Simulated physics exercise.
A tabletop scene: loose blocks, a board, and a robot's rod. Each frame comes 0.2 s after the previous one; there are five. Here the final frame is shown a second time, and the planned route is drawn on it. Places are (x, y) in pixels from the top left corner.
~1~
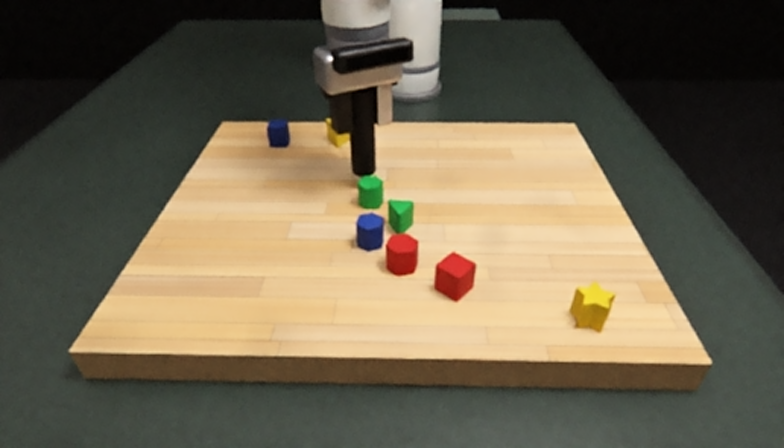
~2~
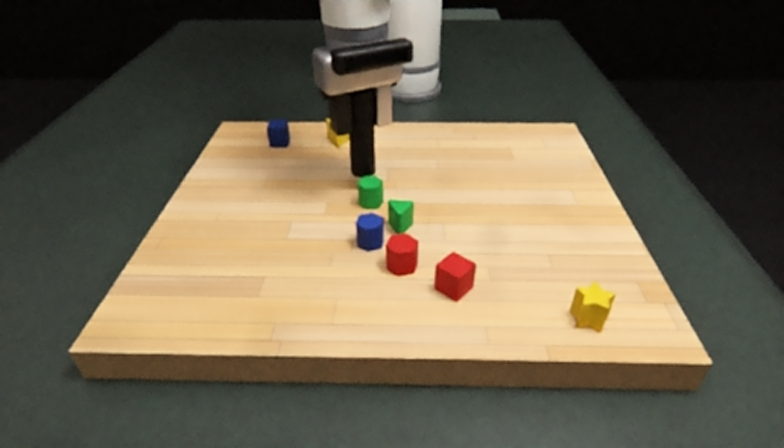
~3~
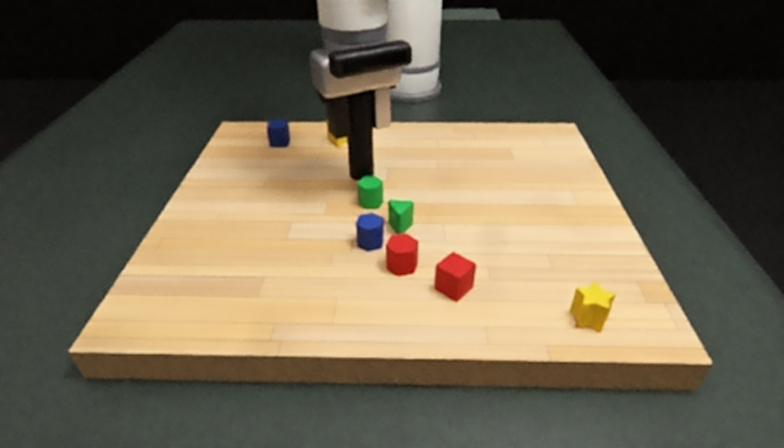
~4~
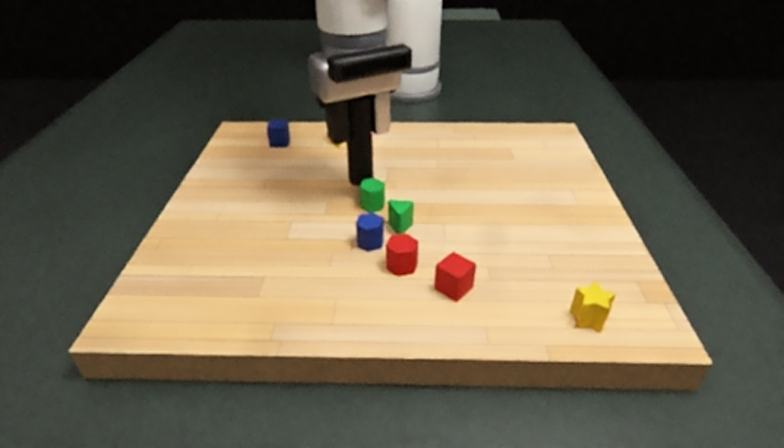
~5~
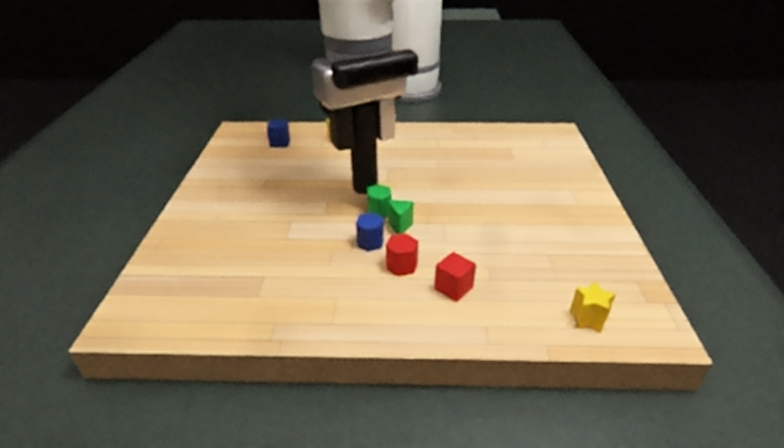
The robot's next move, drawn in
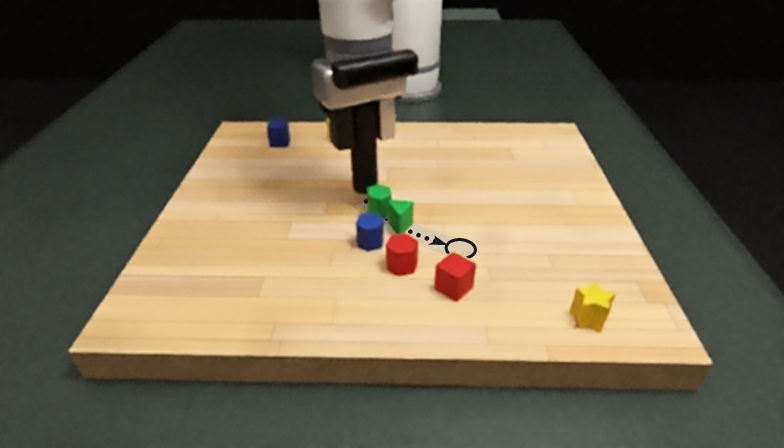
A robot arm lowering its black rod beside a green hexagonal block and nudging it slightly toward the green triangle.
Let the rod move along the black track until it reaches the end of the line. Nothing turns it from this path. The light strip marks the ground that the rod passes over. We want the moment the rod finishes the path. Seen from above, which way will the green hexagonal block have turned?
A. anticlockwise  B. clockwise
I choose B.
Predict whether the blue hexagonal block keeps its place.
It will be resting on its spot.
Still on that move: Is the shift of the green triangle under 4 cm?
I'd say no.
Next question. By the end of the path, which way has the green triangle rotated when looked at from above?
Rotation: Counter-clockwise.
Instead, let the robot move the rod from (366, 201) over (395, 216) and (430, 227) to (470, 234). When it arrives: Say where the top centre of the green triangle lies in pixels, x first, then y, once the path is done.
Around pixel (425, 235).
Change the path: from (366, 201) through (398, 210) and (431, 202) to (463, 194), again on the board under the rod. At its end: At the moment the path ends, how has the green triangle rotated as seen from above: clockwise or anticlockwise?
Spins counterclockwise.
The line goes from (366, 201) over (389, 220) and (421, 236) to (461, 249).
The first path, step by step. One third of the way, rod (389, 206); green hexagonal block (398, 212), turned 25° clockwise; green triangle (418, 218), turned 75° anticlockwise.
Two thirds of the way, rod (422, 222); green hexagonal block (426, 230), turned 35° clockwise; green triangle (446, 237), turned 70° anticlockwise.
At the end, rod (462, 234); blue hexagonal block unmoved; green hexagonal block (437, 237), turned 55° clockwise; green triangle (458, 247), turned 55° anticlockwise; red square block (458, 267).
